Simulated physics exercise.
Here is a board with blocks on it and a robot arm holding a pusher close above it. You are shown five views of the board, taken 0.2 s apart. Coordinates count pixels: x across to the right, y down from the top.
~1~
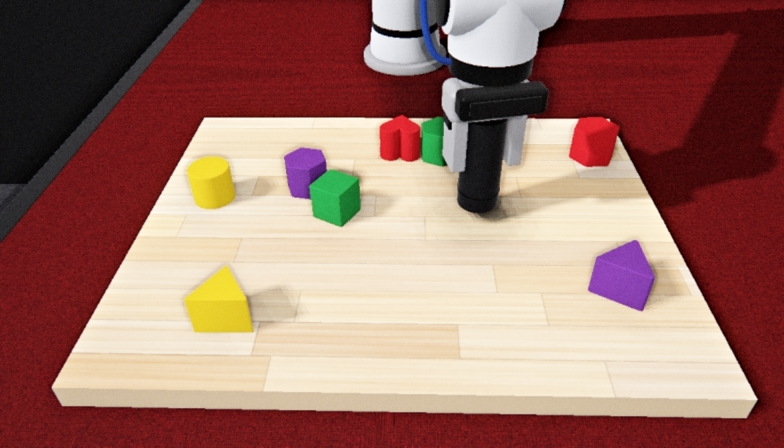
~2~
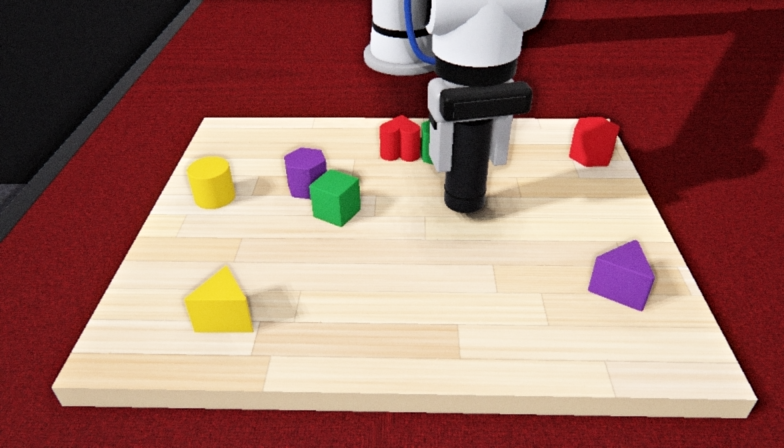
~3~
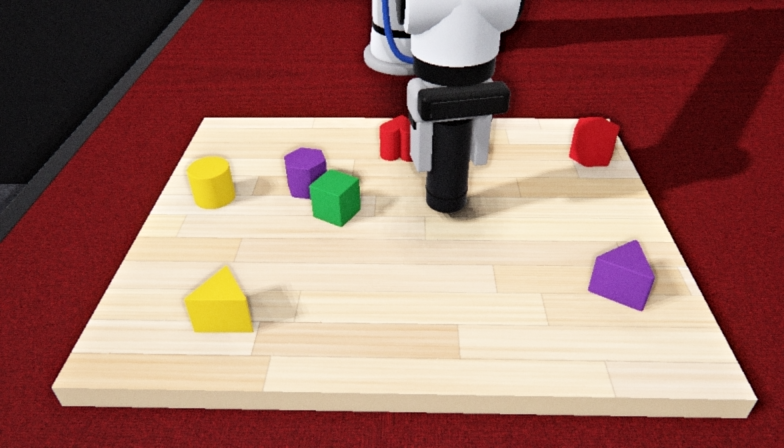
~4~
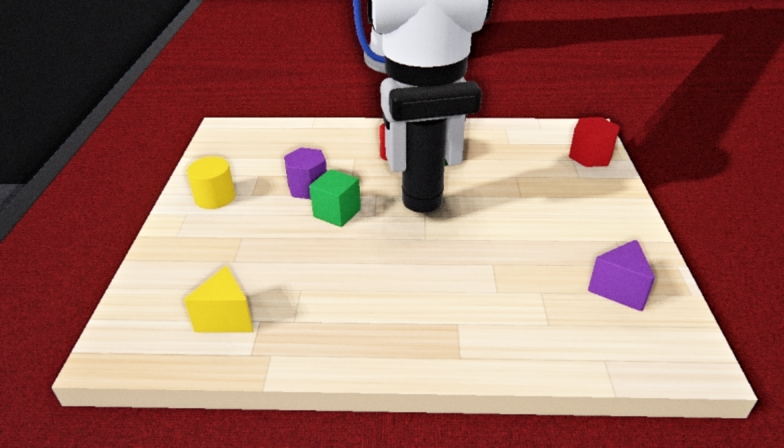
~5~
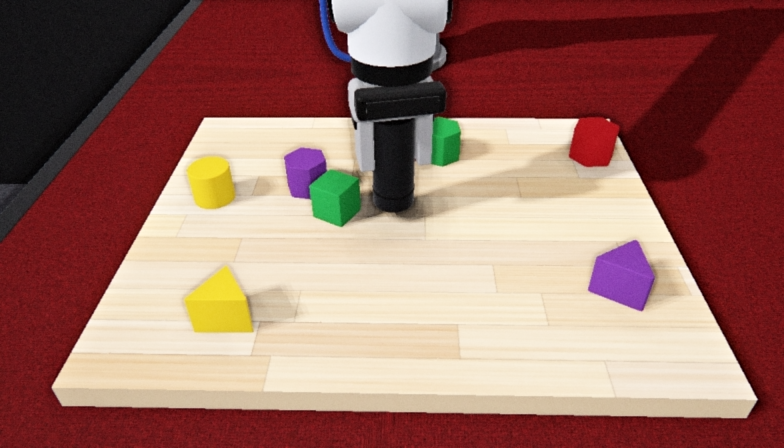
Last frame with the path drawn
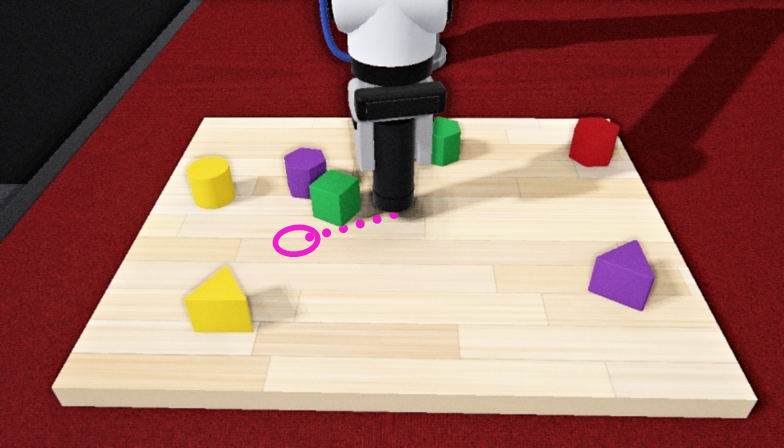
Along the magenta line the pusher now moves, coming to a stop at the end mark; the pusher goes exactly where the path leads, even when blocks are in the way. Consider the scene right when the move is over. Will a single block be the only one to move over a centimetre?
My answer is yes.
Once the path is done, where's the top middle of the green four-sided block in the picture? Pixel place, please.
My estimate: (314, 179).
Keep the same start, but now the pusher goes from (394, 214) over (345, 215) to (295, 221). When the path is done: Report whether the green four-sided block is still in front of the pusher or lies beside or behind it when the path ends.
I think the pusher keeps pushing the green four-sided block along right to the end.
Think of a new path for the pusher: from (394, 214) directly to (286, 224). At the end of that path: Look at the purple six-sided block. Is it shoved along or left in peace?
Shifted.
Path on the board, in a line from (394, 214) to (297, 240).
What follows on the original path. One third of the way, pusher (362, 211); green four-sided block (328, 181).
Two thirds of the way, pusher (328, 219); green four-sided block (315, 179), turned 30° clockwise.
At the end, pusher (295, 228); purple six-sided block in place; green four-sided block (314, 179), turned 35° clockwise.
